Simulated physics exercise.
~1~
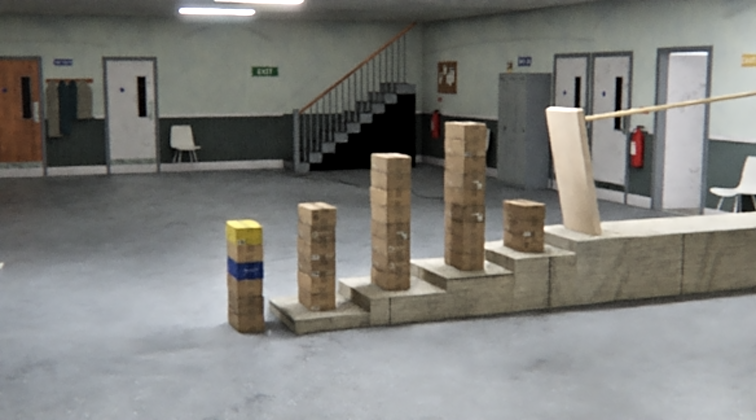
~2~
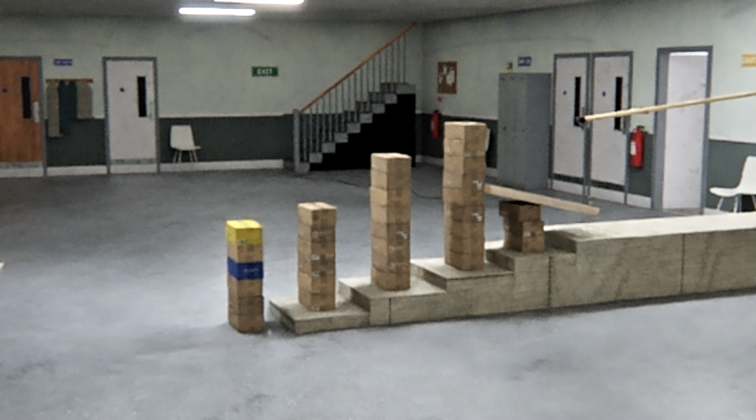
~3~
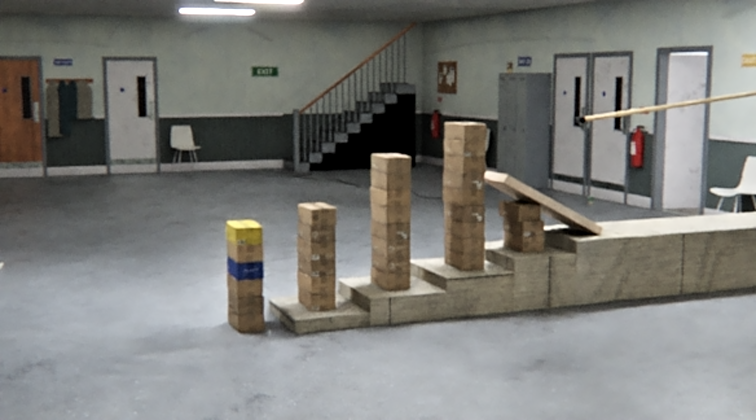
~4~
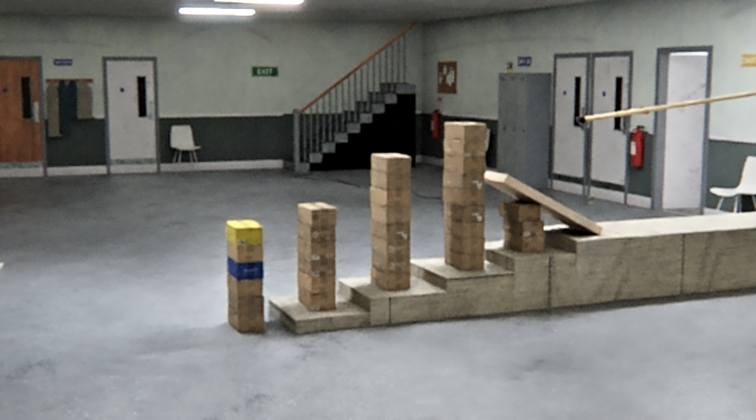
In this clip, a pole tips an upright board leftward onto a short stack of boxes on descending steps, and the board comes to rest slanted against the neighbouring tall column, while every stack, including the one with yellow and blue boxes, stays standing.
